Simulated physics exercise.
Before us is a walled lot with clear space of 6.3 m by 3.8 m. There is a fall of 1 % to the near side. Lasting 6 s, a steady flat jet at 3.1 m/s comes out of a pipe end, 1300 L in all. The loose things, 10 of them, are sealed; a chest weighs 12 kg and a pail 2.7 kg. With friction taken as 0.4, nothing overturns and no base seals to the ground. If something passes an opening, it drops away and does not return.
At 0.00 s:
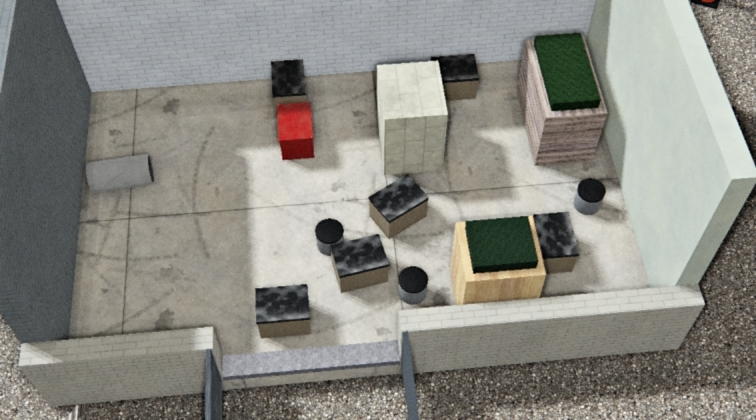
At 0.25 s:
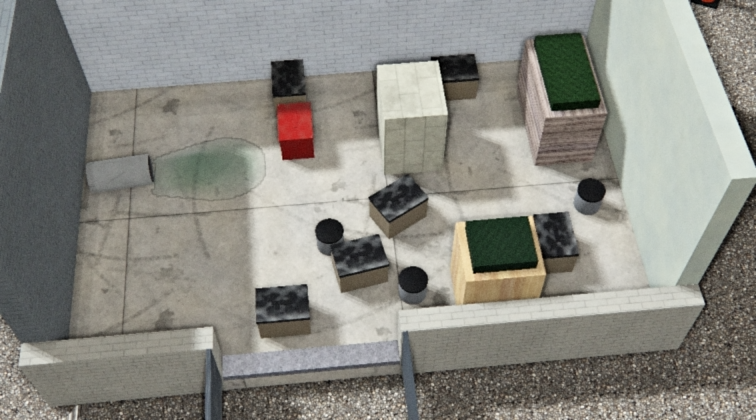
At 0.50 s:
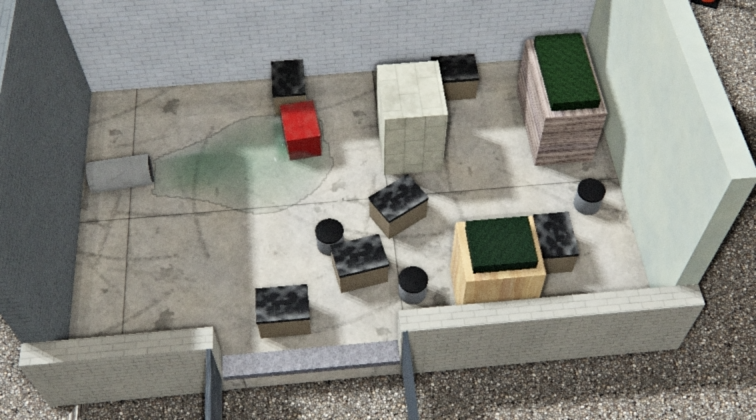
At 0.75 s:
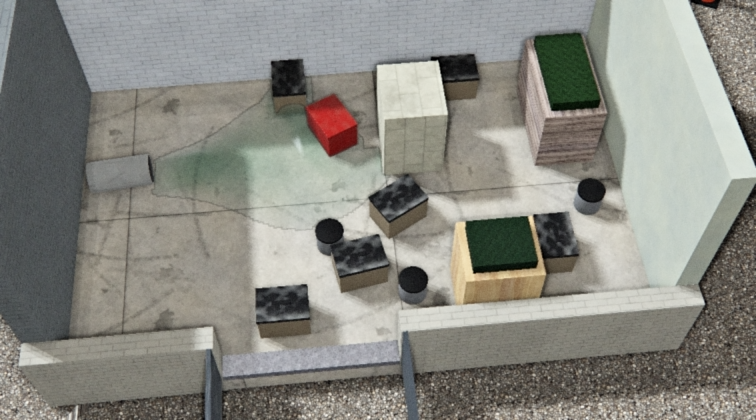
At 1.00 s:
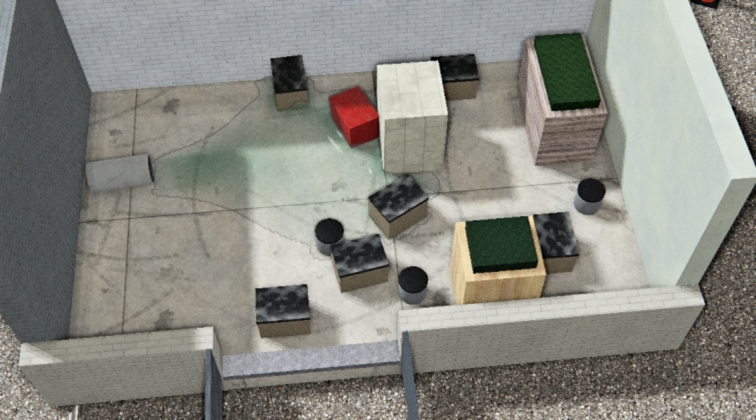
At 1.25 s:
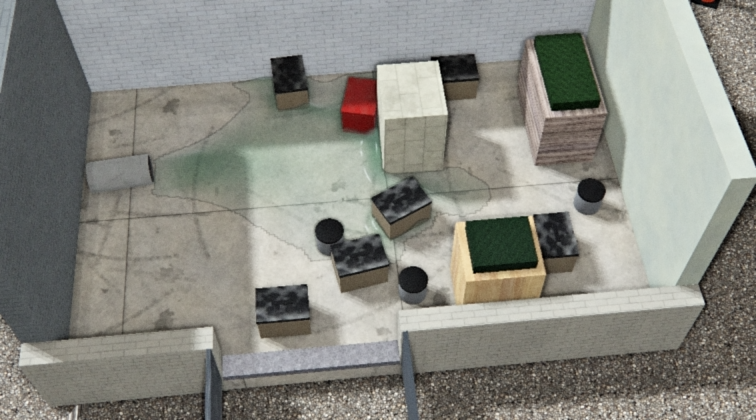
Water poured from a pipe on the left and spread across the walled lot, pushing the red chest to the right, turning it as it slid up beside the tall pale block near the back wall.
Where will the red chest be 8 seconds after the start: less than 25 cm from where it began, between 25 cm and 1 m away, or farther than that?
Pretty sure it gets shoved far.
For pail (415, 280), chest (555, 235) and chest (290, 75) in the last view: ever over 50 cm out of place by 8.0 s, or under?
Listed order: Beyond the mark, beyond the mark and beyond the mark.
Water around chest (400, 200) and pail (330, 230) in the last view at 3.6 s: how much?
First about 8 cm, second about 2 cm.
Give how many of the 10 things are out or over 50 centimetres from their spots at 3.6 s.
Count: 5.
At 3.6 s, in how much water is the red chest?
Depth approx. 7 cm.
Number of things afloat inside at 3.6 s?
Count at that moment: 4.
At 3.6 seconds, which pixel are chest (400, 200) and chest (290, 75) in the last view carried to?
Near (540, 209) and (389, 57).
After 1.8 s the red chest is near (386, 67), 1.3 m from its start, aground; 0 of 10 are out; 0 afloat.
After 3.6 s the red chest is near (455, 84), 2.0 m from its start, aground; 0 of 10 are out; 4 afloat.
After 5.6 s the red chest is near (477, 123), 2.2 m from its start, afloat; 0 of 10 are out; 7 afloat.
After 8.0 s the red chest is near (459, 131), 1.9 m from its start, afloat; 0 of 10 are out; 8 afloat.
